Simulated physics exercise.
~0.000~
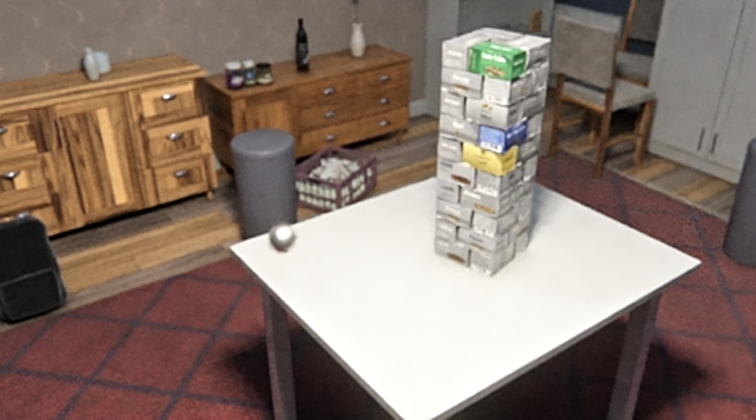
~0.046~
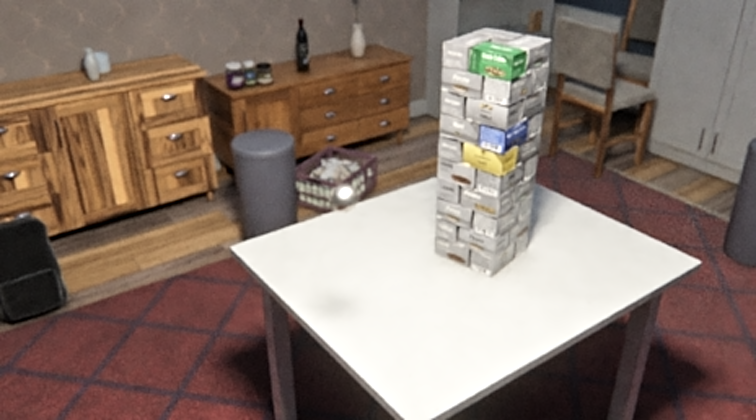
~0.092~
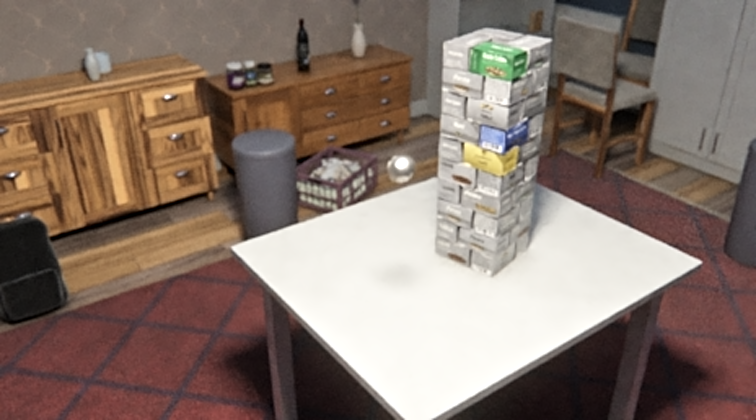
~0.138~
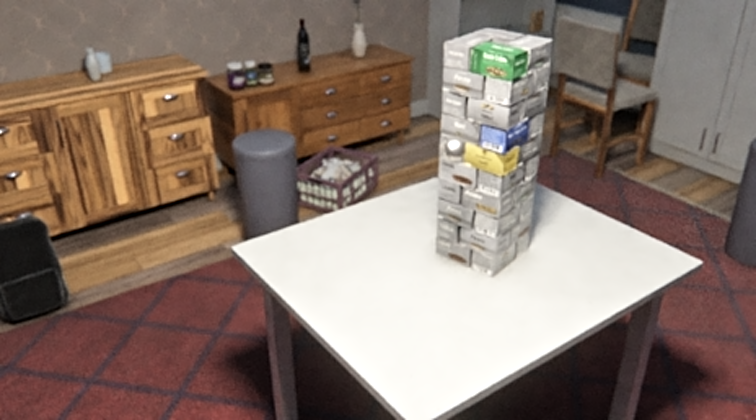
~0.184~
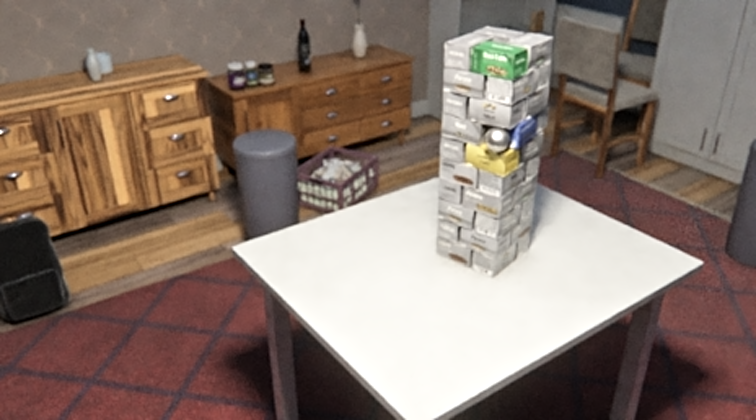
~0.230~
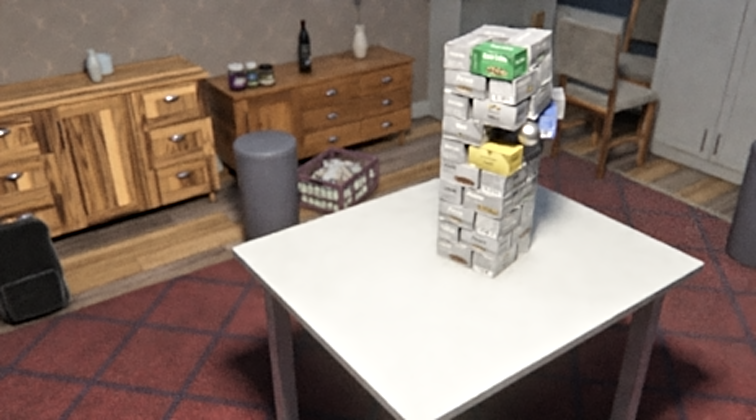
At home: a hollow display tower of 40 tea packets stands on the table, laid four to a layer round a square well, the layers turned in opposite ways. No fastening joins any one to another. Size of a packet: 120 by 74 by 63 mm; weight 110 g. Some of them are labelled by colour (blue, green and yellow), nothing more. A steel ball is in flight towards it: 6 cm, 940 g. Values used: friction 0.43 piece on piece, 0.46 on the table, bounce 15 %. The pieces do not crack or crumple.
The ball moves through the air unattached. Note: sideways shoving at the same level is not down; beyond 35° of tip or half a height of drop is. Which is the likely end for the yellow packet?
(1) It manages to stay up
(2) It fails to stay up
(1) It manages to stay up.
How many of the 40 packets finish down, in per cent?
About 20% of them.
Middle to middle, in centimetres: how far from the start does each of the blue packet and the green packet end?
Net displacement (cm): Blue = 248; green = 156.
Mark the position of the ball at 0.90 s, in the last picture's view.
Look close to (747, 318).
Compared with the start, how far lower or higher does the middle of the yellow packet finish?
Roughly 0 centimetres lower.
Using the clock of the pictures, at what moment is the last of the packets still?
Somewhere close to 1.5 s.
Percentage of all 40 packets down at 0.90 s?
20 per cent at that moment.
By 0.52 s, ball still moving; 8 of the 40 packets down; yellow packet moved 12 mm; blue packet on its side.
By 0.90 s, ball still moving; 9 of the 40 packets down; yellow packet moved 12 mm; blue packet on its side.
When it is over (1.6 s), ball rolling away; 9 of the 40 packets down; yellow packet moved 12 mm; green packet on its side; blue packet 1.13 m lower. In pixels of the last frame, middles, yellow packet near (496, 156).
